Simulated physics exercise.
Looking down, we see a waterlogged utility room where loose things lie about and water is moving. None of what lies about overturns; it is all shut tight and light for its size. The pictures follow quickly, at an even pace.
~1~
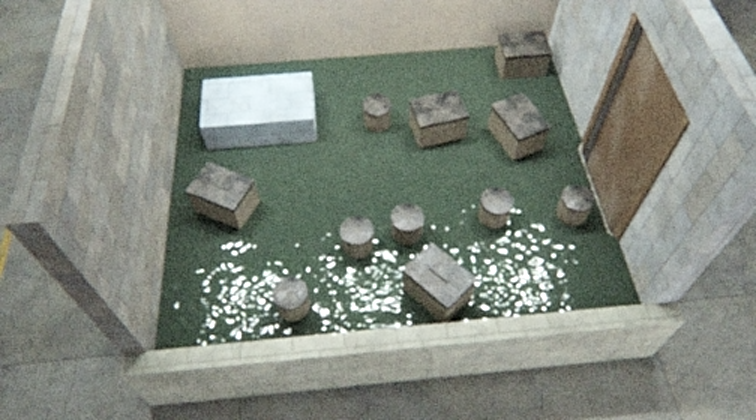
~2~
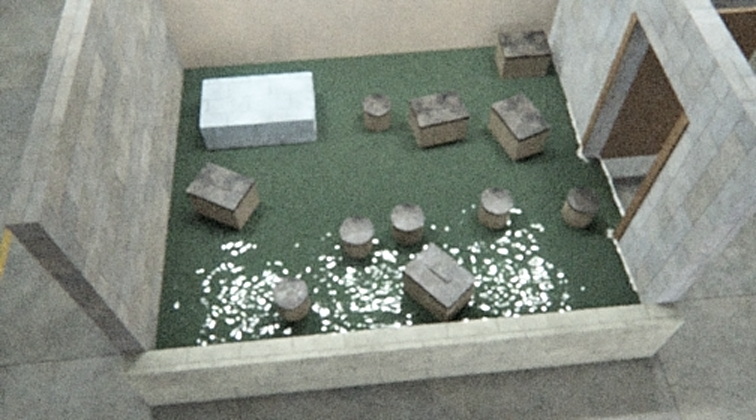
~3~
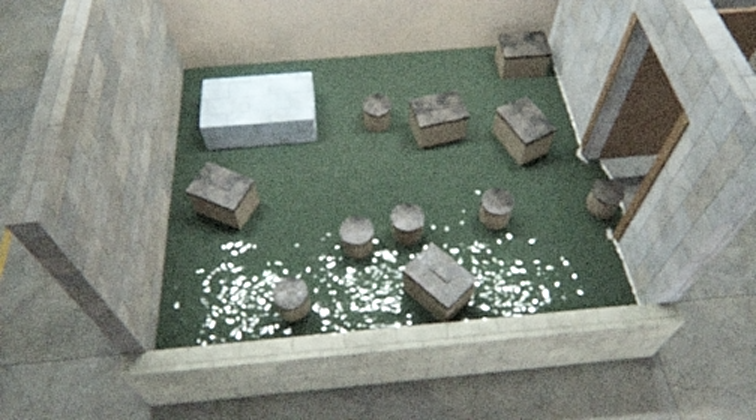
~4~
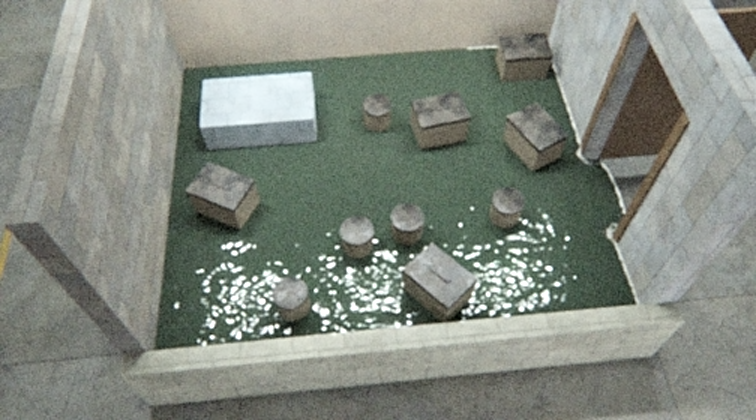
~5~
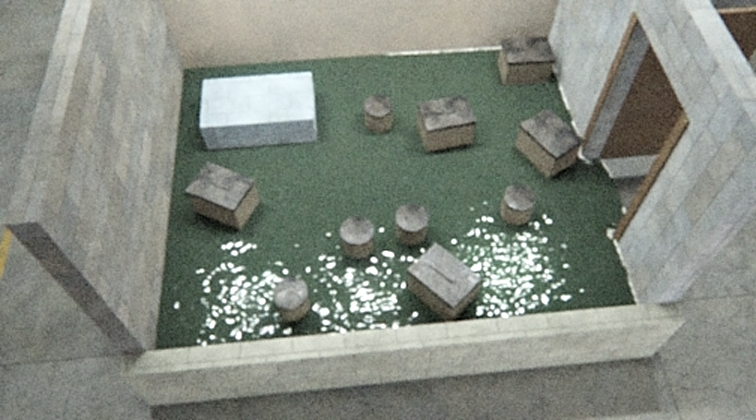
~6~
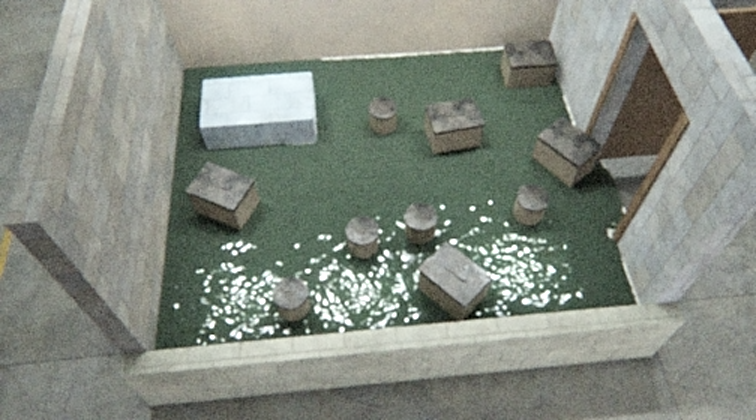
A large pale, whitish block sits at the upper left of a flooded room with dark green water and light stone walls, seen from a fixed view high above. Brown-grey boxes and small round pails are scattered across the water, which glitters near the front. The brown door at right opens, the nearest pail drifts out through the doorway, and others gradually slide rightward, the far-left box staying put.
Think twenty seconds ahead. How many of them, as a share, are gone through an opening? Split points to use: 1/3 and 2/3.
2/3 or more.
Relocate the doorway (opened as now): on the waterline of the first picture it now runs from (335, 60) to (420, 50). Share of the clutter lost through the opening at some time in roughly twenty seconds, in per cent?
Estimate: Close to 60 %.
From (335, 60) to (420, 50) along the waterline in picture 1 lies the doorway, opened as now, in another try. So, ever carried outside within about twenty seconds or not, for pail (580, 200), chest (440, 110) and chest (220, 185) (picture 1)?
Per item as listed - not lost, swept away, not lost.
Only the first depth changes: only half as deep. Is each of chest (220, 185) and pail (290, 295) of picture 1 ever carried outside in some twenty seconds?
The first one is never lost and the second is never lost.
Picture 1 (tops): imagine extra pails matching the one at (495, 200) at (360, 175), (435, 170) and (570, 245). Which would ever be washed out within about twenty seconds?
First one makes it out, second one makes it out, third one makes it out.
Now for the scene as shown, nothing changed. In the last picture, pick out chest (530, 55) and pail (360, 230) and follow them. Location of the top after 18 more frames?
At about (564, 124) and (476, 226).
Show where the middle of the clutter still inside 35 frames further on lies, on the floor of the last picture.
I'd say roughly (377, 260).
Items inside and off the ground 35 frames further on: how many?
2.
A moment on, 3 of 11 are out; 8 afloat.
Next, 4 of 11 are out; 7 afloat.
Later, 9 of 11 are out; 2 afloat.
In the end, 9 of 11 are out; 2 afloat.
